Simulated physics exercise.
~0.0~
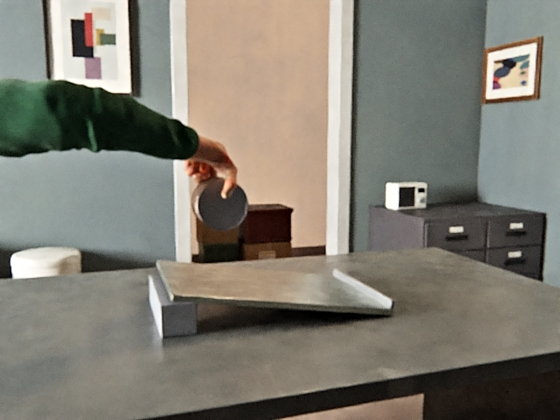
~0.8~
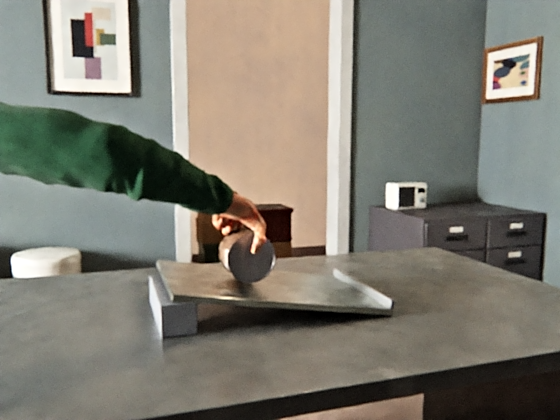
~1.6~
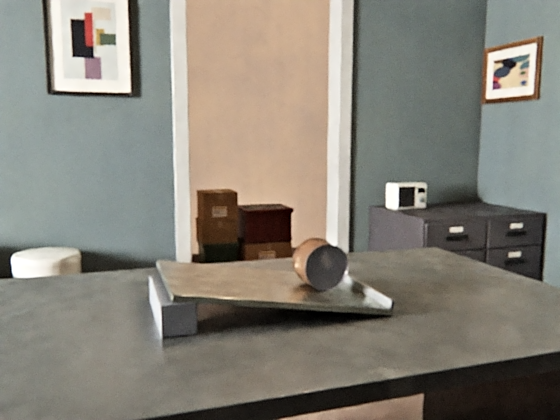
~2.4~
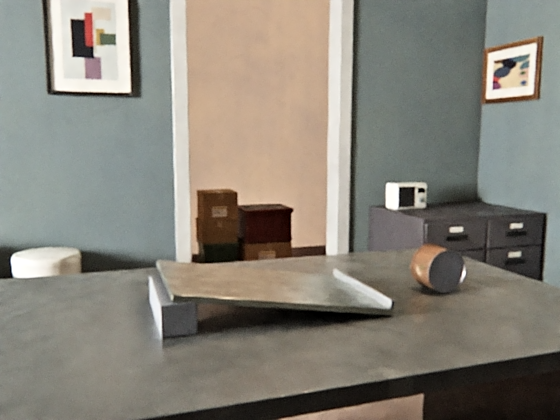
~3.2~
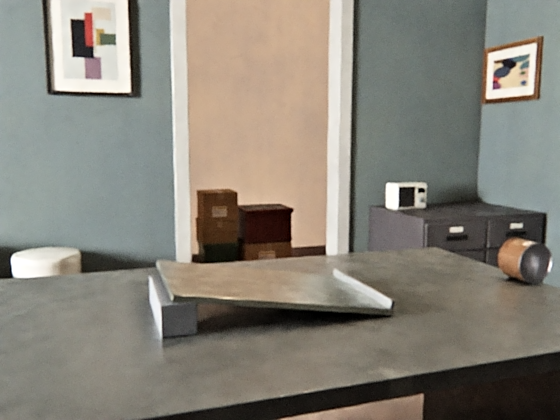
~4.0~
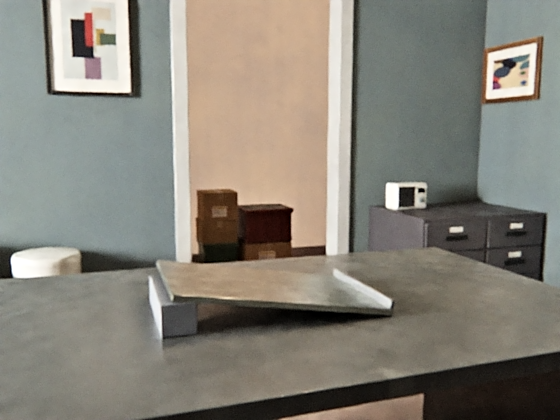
A brown tub released by a hand rolls right down a sloping board and out of view.
